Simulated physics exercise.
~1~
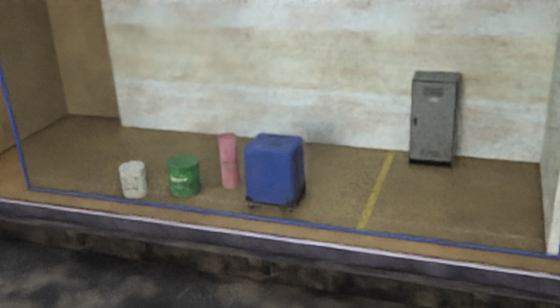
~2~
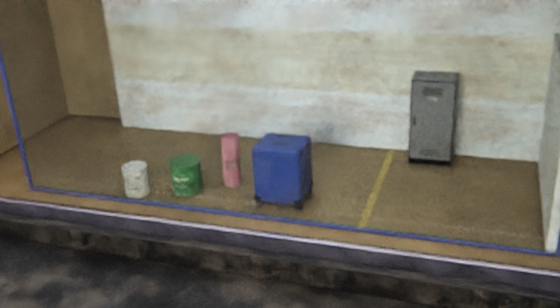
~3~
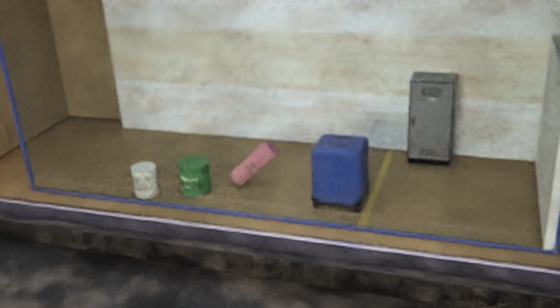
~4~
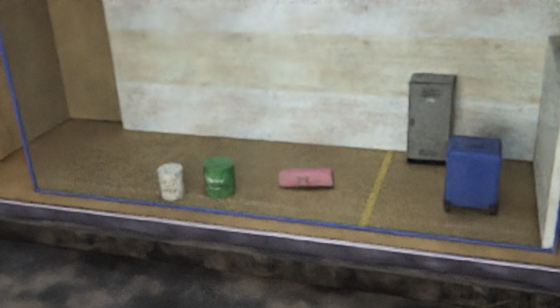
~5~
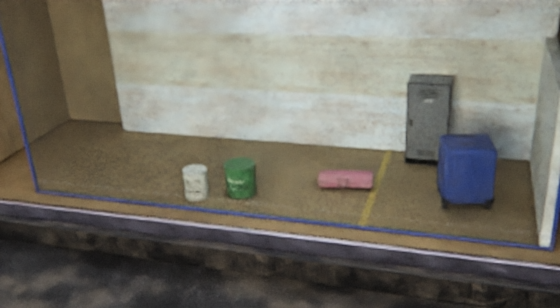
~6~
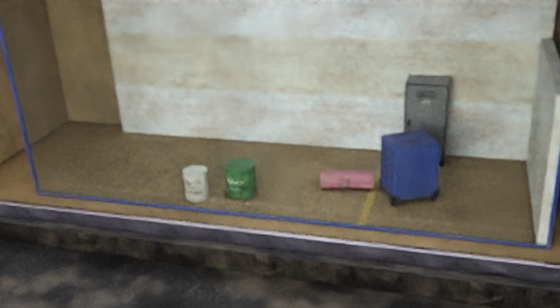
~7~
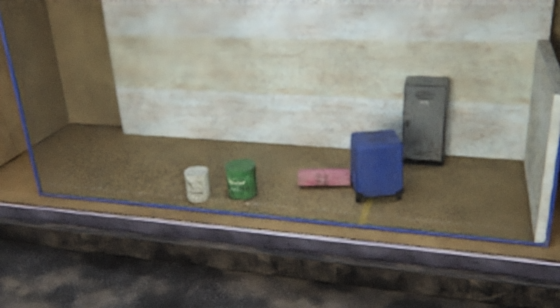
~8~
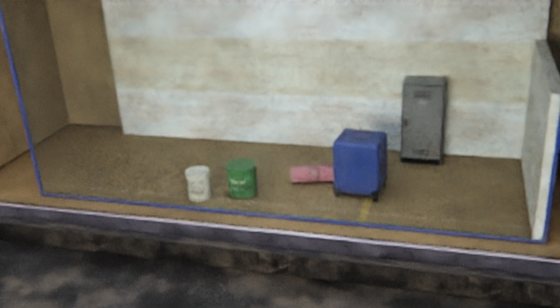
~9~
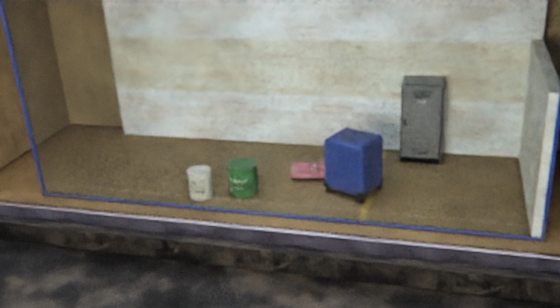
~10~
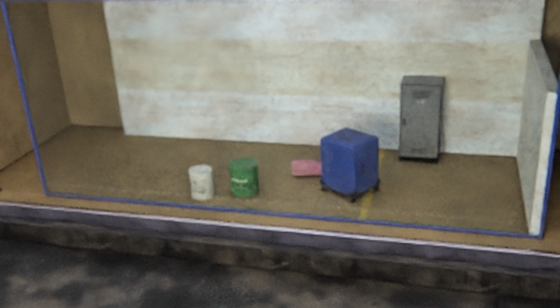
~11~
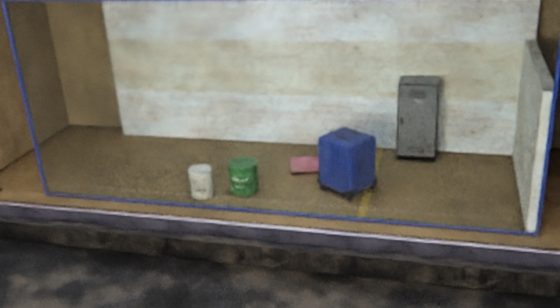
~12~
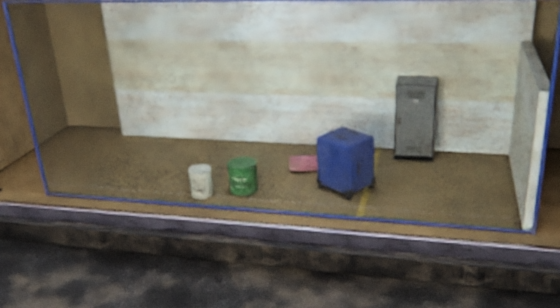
A blue wheeled case rolls right across the brown floor of a delivery van bay, seen from the front and slightly above, with a pink roll, a green bucket and a white bucket to its left and a grey locker against the pale back wall. As it crosses the yellow line, the pink roll tips over and lies on its side, sliding right, while both buckets slide a shorter way, upright. Near the right wall the case turns back and rolls left, and the roll shifts left too. The case slows and stops upright, just short of the line, partly hiding the roll.
